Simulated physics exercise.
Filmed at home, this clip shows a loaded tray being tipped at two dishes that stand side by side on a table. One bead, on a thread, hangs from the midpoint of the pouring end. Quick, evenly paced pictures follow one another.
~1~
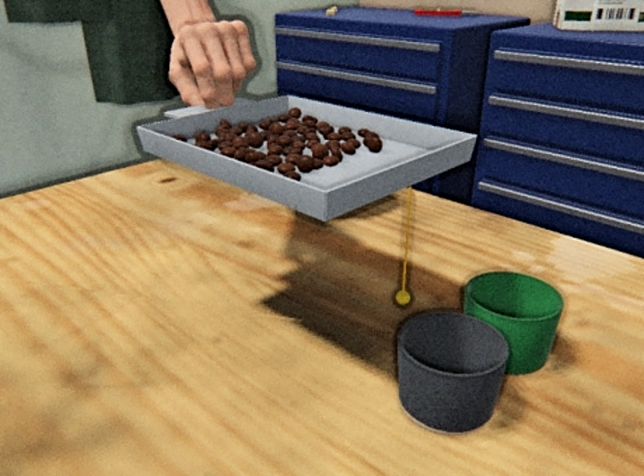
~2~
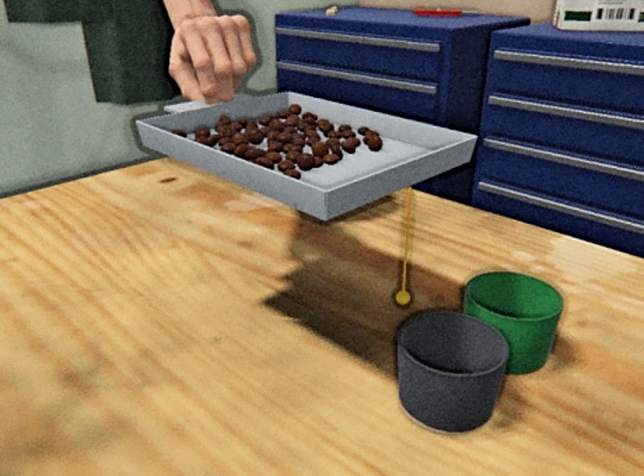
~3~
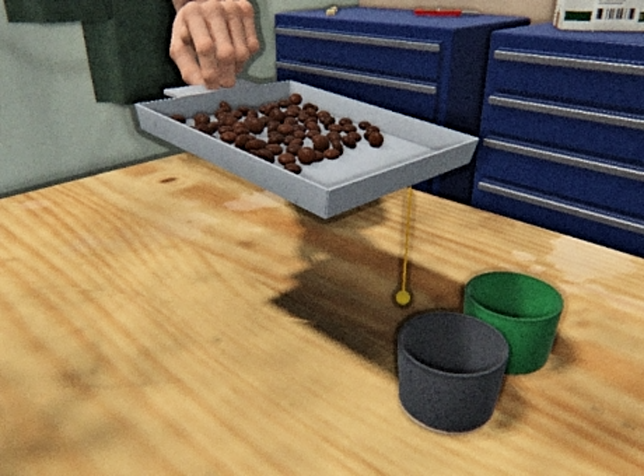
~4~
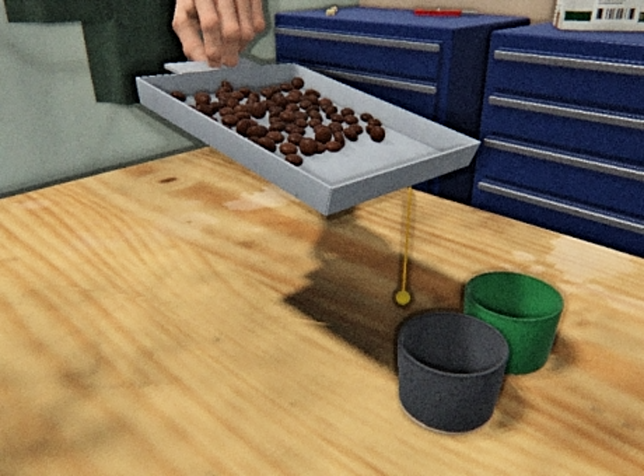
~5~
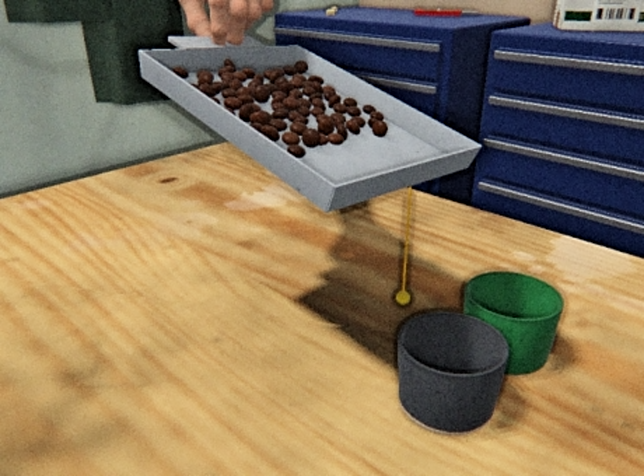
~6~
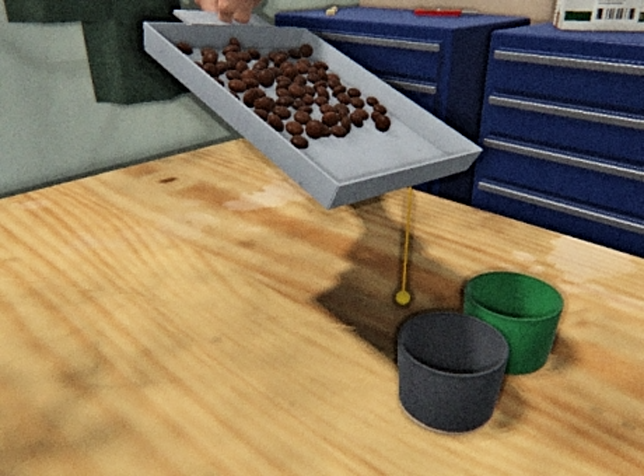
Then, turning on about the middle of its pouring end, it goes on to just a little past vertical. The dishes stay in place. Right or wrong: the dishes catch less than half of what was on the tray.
Wrong - they catch more than half.
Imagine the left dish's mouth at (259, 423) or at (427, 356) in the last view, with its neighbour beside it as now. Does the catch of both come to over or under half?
So that's a lesser portion the first time round, a greater portion the second.
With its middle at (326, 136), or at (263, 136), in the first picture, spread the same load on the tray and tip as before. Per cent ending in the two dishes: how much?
Around 70 in a hundred the first time, around 60 in a hundred the second.
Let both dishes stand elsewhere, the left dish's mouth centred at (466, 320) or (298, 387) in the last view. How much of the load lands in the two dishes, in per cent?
60 % and 0 %.
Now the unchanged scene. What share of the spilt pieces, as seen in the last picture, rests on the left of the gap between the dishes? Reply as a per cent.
Left fraction: Around 40 per cent.
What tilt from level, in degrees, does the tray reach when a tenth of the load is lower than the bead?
Somewhere near 75 degrees, I'd say.
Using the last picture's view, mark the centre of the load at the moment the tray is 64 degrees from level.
I'd mark it close to (433, 145).
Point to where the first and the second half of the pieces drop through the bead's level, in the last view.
I'd say close to (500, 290) at first and close to (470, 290) later on.
Soon after the last picture, tray tipped steeply; all on the tray.
A little later, tray tipped past a quarter turn; about half on the tray; a small part in the left dish; about a quarter in the right dish; a small part outside both; a stray few in the air.
Later still, tray tipped past a quarter turn; about a third in the left dish; about a third in the right dish; about a third outside both.
At rest, tray tipped past a quarter turn; about a third in the left dish; about a third in the right dish; about a third outside both.
